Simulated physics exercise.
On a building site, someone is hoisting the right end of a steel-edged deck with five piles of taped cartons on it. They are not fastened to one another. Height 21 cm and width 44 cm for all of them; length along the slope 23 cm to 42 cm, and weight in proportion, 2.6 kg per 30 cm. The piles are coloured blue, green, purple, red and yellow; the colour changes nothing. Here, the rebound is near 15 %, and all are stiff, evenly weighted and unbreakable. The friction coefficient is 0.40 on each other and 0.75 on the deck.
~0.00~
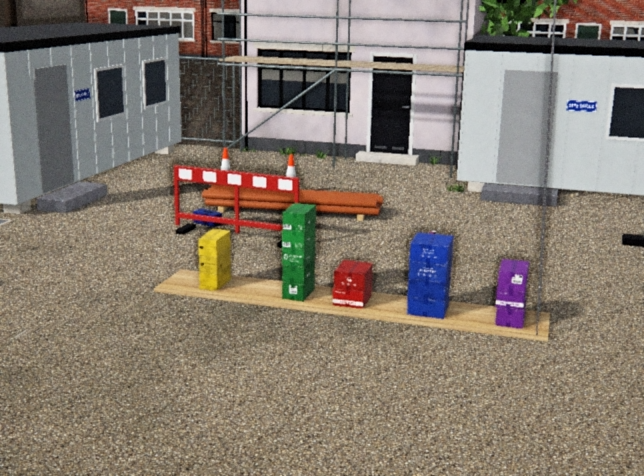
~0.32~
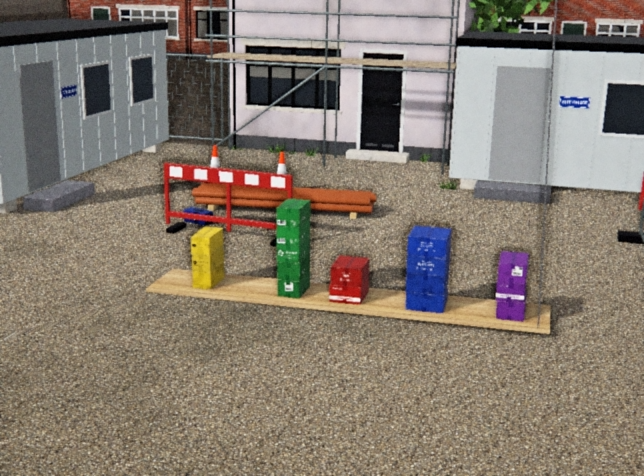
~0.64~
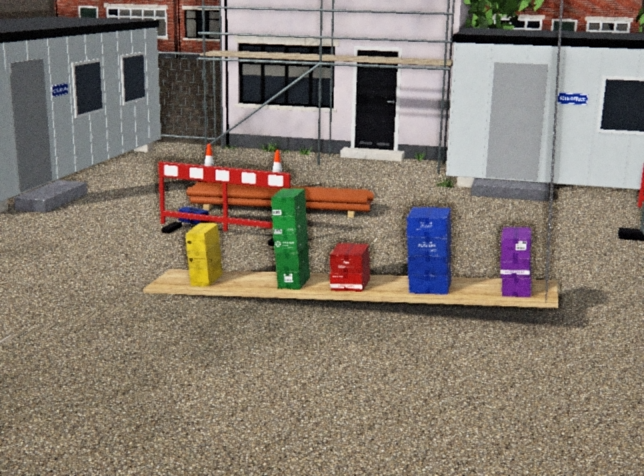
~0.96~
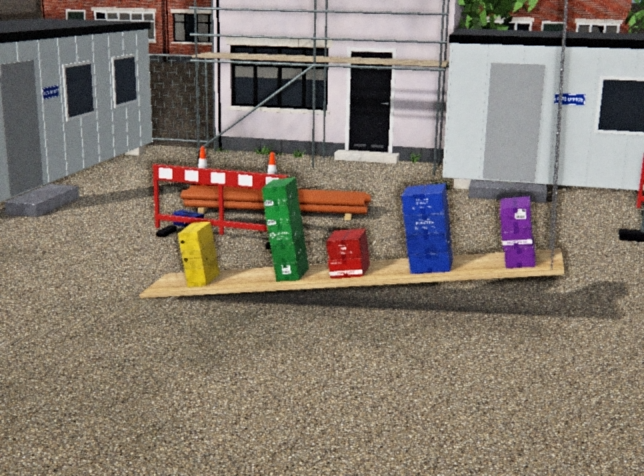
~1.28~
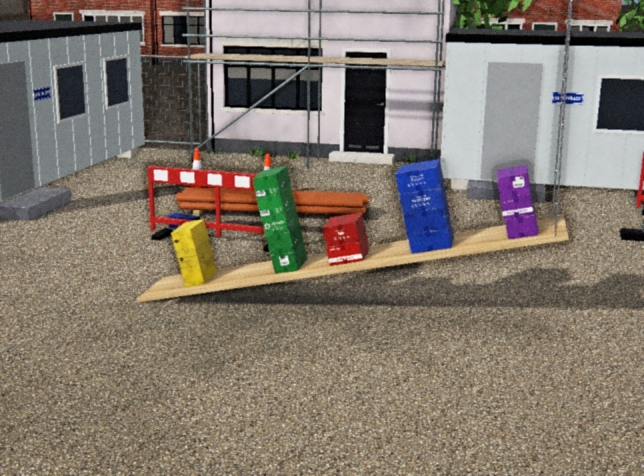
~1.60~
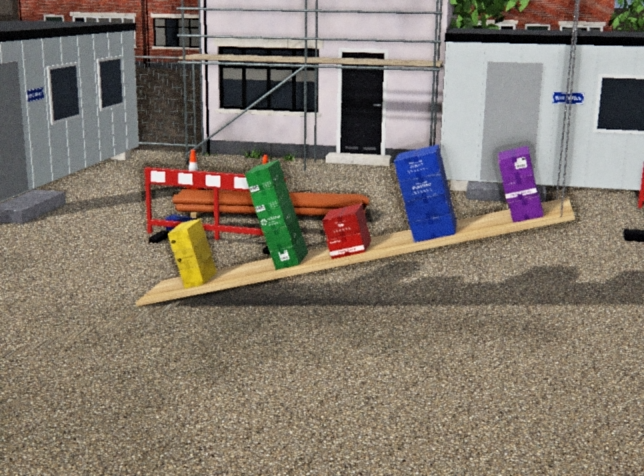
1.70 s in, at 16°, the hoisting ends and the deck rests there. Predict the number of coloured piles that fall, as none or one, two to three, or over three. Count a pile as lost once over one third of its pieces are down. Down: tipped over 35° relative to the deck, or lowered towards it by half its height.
The number of coloured piles that fall is two to three.
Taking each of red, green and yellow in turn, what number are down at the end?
Down at the end: Red 0, green 5 and yellow 2.
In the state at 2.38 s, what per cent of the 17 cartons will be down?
It's 30 percent at that point.
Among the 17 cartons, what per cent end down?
Estimate: Close to 40%.
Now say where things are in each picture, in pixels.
In the first picture (places mark the middle of the side facing us; the camera moves round a little; leans and shifts are taken against what carries them), middle of the deck's edge (339, 313) slope 0°; top red carton (349, 281); top green carton (293, 222); nothing disturbed.
In the second picture, middle of the deck's edge (336, 310) slope 1°; top green carton (288, 217).
In the third picture, middle of the deck's edge (338, 298) slope 4°; top green carton (283, 207).
In the fourth picture, middle of the deck's edge (338, 285) slope 9°; top green carton (275, 196).
In the fifth picture, middle of the deck's edge (338, 271) slope 13°; top green carton (266, 186).
In the sixth picture, middle of the deck's edge (340, 264) slope 16°; top green carton (259, 181) shifted 39 mm; top purple carton (516, 168); 3 disturbed, none down.
After 2.04 s, slope 16°; none of the 17 cartons down, 5 disturbed; top green carton leaning 23°.
After 2.38 s, slope 16°; 5 of the 17 cartons down; top green carton leaning 25°, 31 cm lower; top yellow carton leaning 8°.
After 2.92 s, slope 16°; 7 of the 17 cartons down; top yellow carton on its side; top green carton leaning 13°, 52 cm lower.
At rest (4.1 s), slope 16°; 7 of the 17 cartons down; top yellow carton on its side; top green carton on its side. Wrecked, green and yellow. As the last picture would show them, middles, top yellow carton near (100, 281), top green carton near (66, 275).
